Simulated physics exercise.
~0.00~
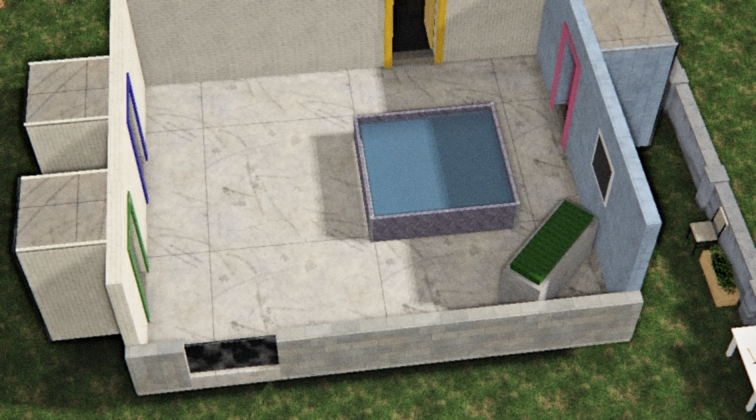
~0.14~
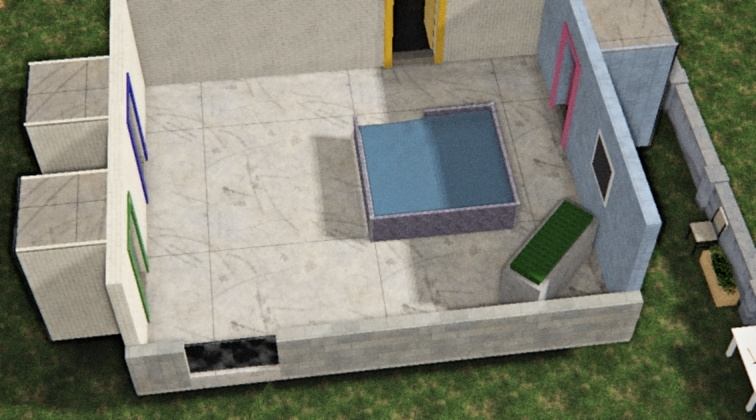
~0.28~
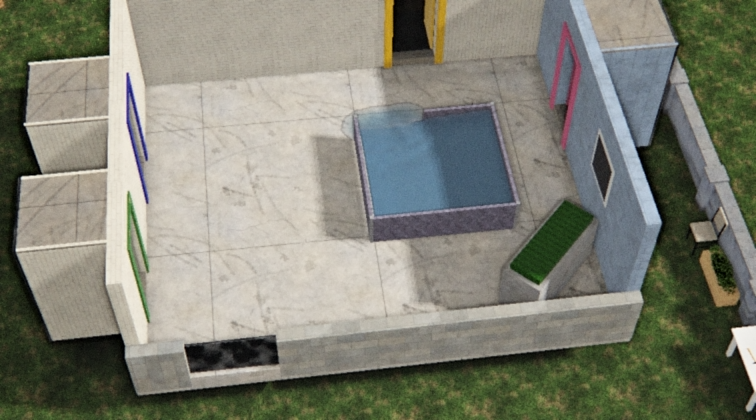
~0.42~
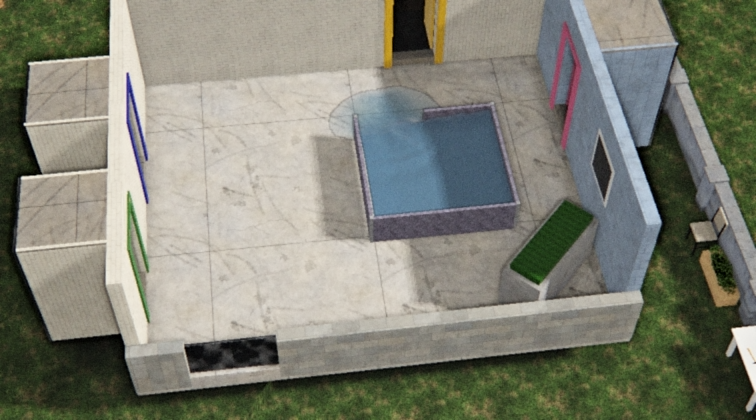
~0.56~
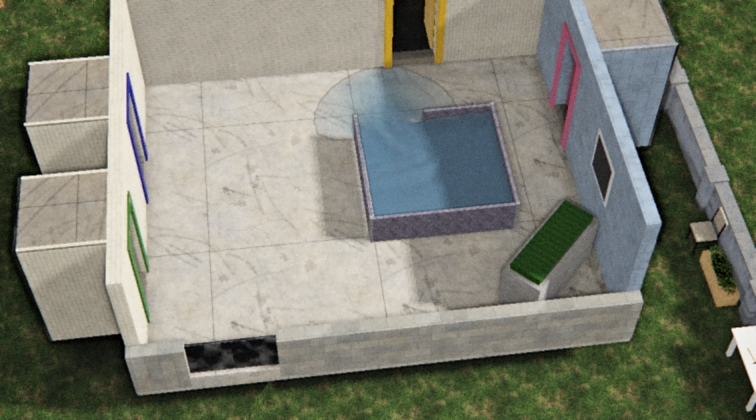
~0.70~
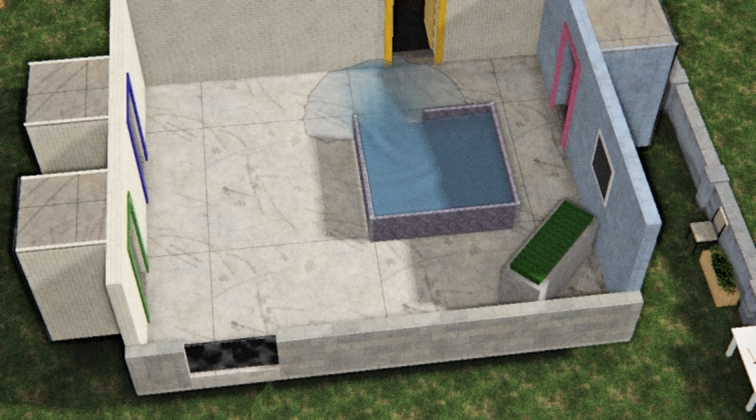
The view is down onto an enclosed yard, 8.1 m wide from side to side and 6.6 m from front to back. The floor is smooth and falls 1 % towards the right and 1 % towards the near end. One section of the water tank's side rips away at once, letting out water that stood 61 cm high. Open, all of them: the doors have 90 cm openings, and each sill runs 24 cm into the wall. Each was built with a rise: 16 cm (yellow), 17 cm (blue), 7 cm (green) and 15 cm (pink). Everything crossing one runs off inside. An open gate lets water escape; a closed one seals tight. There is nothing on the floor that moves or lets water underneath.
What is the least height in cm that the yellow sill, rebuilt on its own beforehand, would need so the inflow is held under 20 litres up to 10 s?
Around 27 cm would be enough.
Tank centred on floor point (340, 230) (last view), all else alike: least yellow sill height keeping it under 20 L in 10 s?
I'd put it at close to 5.5 cm.
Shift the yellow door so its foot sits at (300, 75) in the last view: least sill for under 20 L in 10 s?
Minimum: Close to 17 cm.
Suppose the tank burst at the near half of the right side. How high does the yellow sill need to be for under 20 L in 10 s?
Some 7.5 cm.
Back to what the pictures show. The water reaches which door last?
That would be the green door.
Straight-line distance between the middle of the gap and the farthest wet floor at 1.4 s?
It gets close to 3.0 metres out.
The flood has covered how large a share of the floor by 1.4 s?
Approximately 15 % of it.
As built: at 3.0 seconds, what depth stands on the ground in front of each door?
Lab note, cm: Yellow 27; blue 1; green 0; pink 8.
After 1.4 s water covers 15 % of the floor, deepest (38 cm) near (367, 72); 28 cm at the yellow door, 20 litres in over its 16 cm sill.
After 3.0 s water covers 30 % of the floor, deepest (31 cm) near (358, 72); 27 cm at the yellow door, 112 litres in over its 16 cm sill.
After 10.0 s water covers 90 % of the floor, deepest (16 cm) near (573, 240); 9 cm at the yellow door, 157 litres in over its 16 cm sill.
At the yellow door as built, the water arrived by 0.7 s and peaked near 30 cm at 2.2 s.
With a sill of 25 cm, 32 litres would have come in within the 10 s; with 29 cm, 11 litres. So under 20 litres takes about 27 cm.
